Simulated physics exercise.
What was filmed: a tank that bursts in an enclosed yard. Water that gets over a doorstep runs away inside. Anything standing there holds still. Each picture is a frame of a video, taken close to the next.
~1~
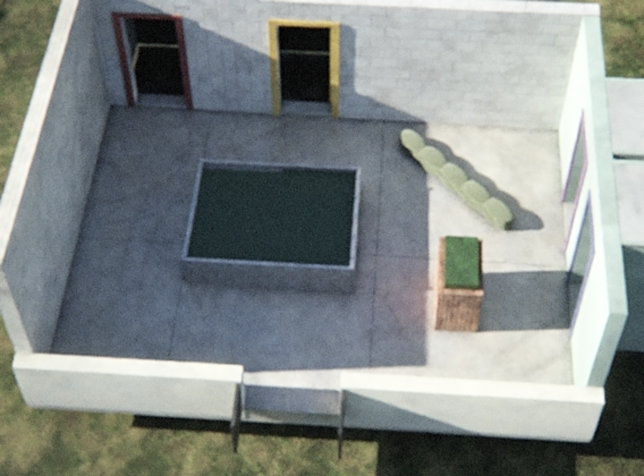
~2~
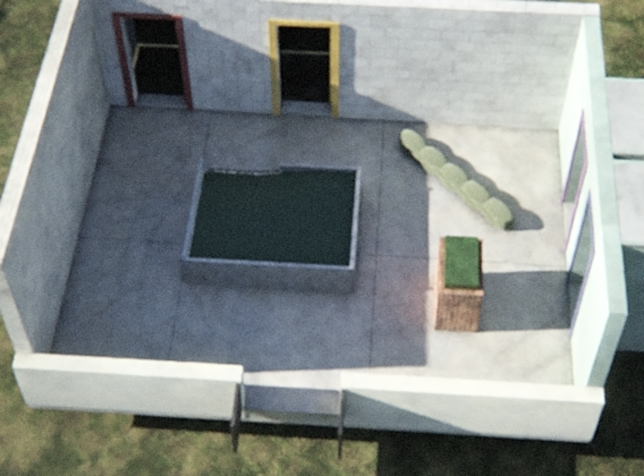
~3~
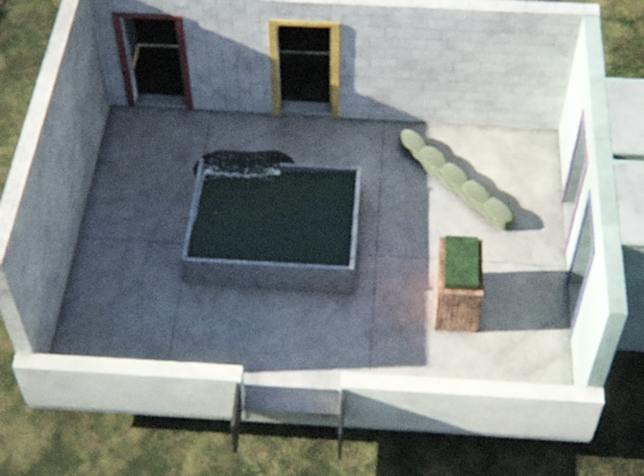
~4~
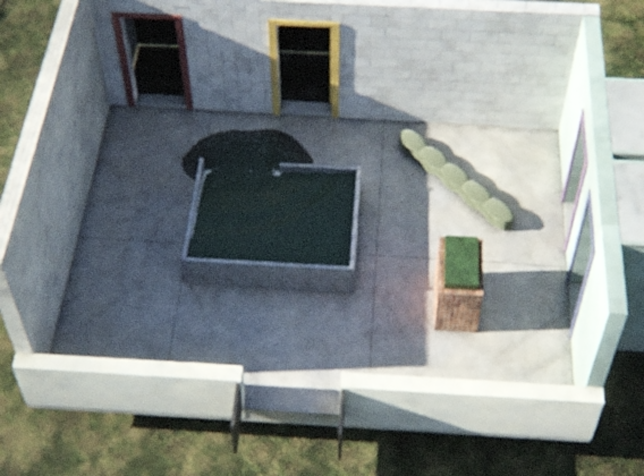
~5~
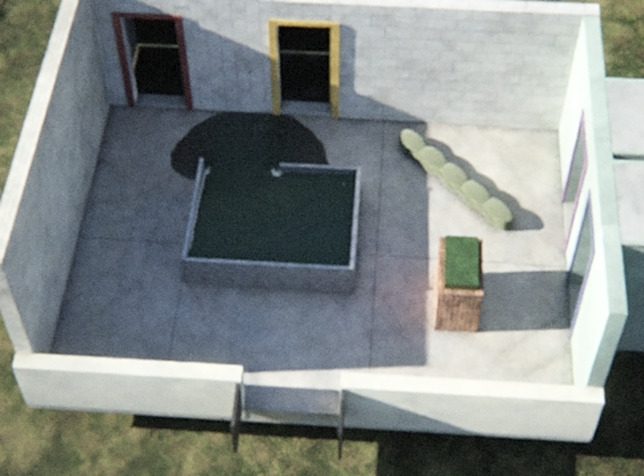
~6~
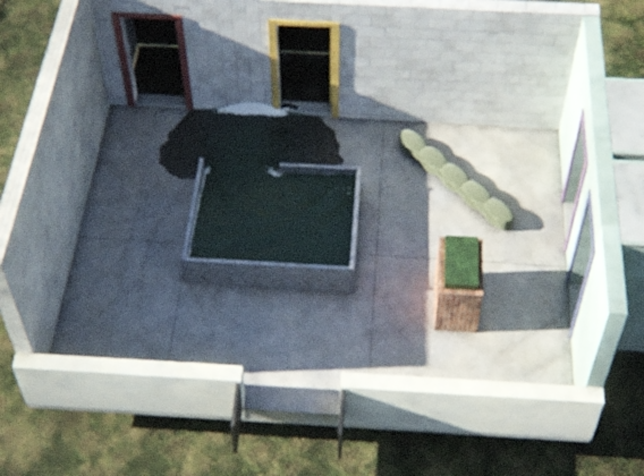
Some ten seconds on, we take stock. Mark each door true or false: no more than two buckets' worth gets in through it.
Blue door: True, yellow door: False, red door: False, purple door: True.
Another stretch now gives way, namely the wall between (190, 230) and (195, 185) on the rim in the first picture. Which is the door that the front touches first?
The answer is the red one.
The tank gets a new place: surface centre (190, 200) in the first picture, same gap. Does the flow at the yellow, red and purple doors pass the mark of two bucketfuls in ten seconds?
Result: Yellow door comes in lower; red door goes beyond it; purple door comes in lower.
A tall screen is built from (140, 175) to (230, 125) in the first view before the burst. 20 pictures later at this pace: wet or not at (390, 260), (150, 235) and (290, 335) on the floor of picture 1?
Point by point: First not reached, second submerged, third not reached.
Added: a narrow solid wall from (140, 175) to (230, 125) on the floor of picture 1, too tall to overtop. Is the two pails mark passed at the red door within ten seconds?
Well, red does not reach it.
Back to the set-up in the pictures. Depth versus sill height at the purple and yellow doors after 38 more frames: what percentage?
Roughly 120 per cent, then 110 per cent.
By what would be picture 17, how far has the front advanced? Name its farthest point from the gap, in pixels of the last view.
The front's farthest point is close to (462, 124).
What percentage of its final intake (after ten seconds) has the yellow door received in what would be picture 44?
By my reckoning, 95 percent.
A moment on, water covers 15 % of the floor; the blue door not reached, the yellow door under two buckets in, the red door wet at the sill, nothing in, the purple door not reached.
Next, water covers 20 % of the floor; the blue door not reached, the yellow door over two buckets in, the red door under two buckets in, the purple door not reached.
Then, water covers 40 % of the floor; the blue door not reached, the yellow door far over two buckets in, the red door over two buckets in, the purple door not reached.
Later, water covers 70 % of the floor; the blue door wet at the sill, nothing in, the yellow door far over two buckets in, the red door far over two buckets in, the purple door wet at the sill, nothing in.
In the end, water covers 90 % of the floor; the blue door wet at the sill, nothing in, the yellow door far over two buckets in, the red door far over two buckets in, the purple door under two buckets in.
